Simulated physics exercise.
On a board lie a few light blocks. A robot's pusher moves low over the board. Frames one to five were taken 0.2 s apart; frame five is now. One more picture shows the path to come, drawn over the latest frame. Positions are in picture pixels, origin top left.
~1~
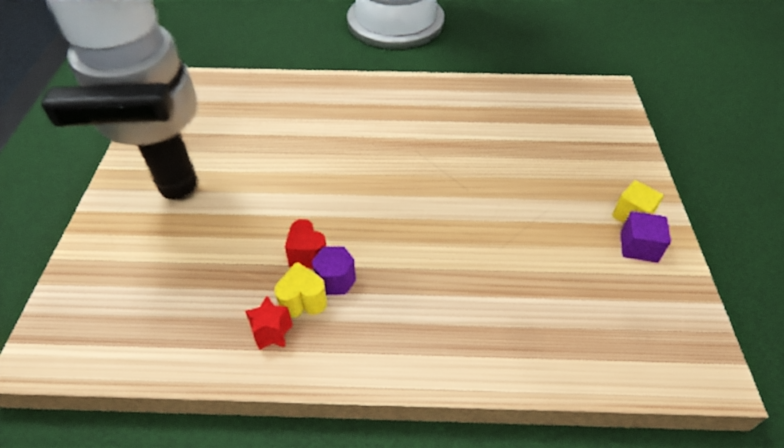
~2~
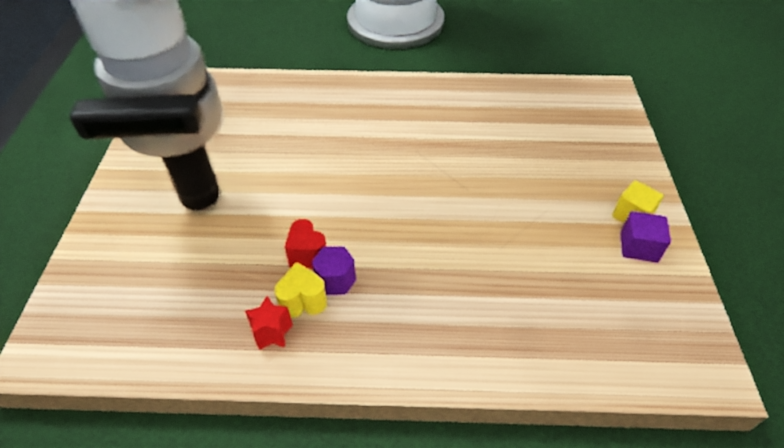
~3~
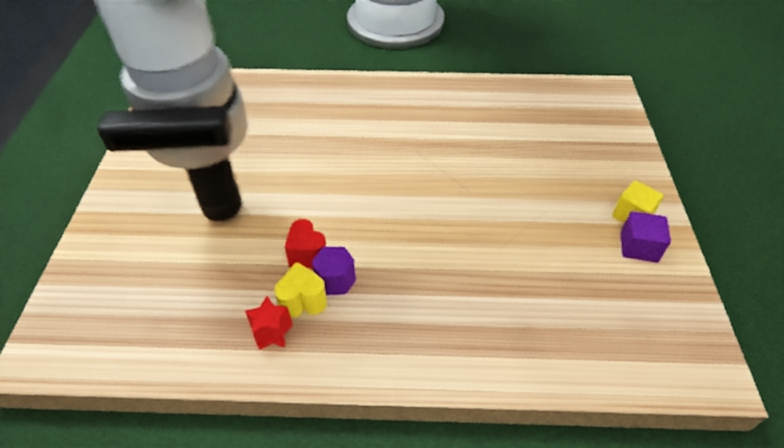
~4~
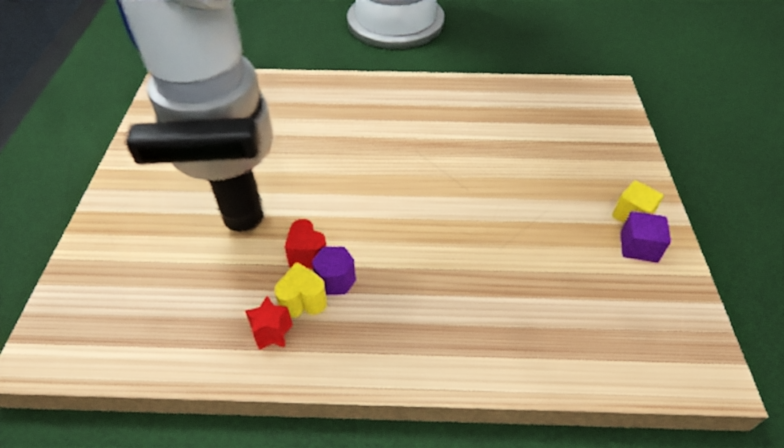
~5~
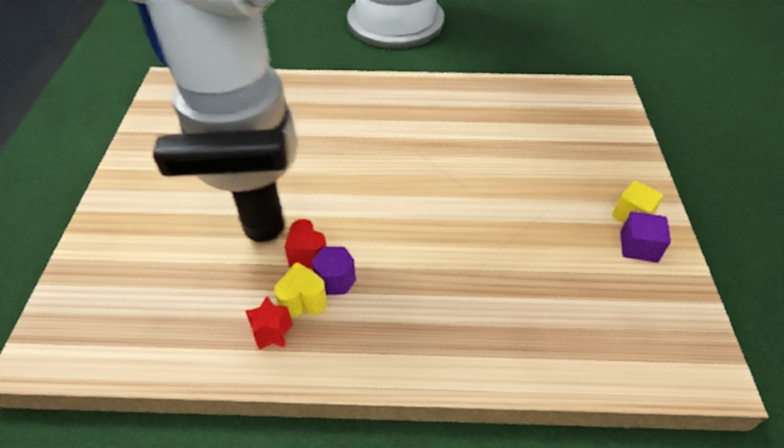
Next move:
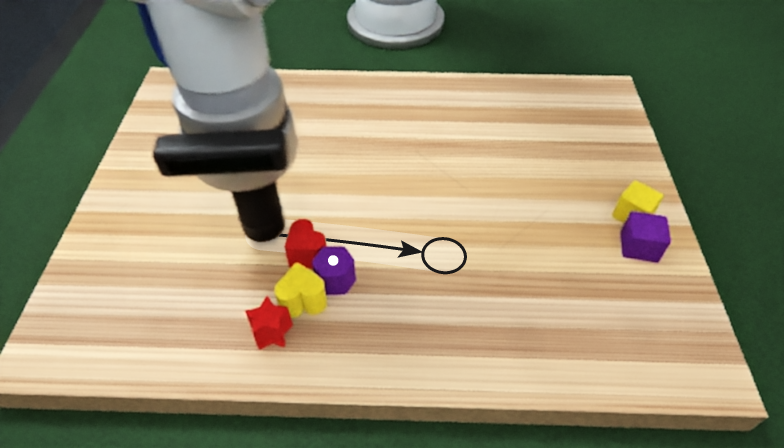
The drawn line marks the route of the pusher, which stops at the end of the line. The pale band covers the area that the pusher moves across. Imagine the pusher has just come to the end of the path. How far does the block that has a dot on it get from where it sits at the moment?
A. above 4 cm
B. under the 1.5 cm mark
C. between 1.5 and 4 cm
Choice C: Between 1.5 and 4 cm.
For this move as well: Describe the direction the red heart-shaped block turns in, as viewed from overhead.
It turns round clockwise.
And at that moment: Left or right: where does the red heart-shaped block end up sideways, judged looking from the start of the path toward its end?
It is displaced to the right.
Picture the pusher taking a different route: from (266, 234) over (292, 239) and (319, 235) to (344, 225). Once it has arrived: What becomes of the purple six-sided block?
The purple six-sided block moves.
Drawn move, in a line from (266, 234) to (444, 255); the dot is on the purple six-sided block.
On the path given first. One third of the way, pusher (324, 233); red heart-shaped block (334, 247), turned 60° clockwise; purple six-sided block (346, 281).
Two thirds of the way, pusher (385, 240); red heart-shaped block (349, 256), turned 110° clockwise; purple six-sided block (346, 288), turned 20° anticlockwise.
At the end, pusher (445, 248); yellow heart-shaped block still; red heart-shaped block (349, 256), turned 110° clockwise; purple six-sided block (346, 288), turned 20° anticlockwise.
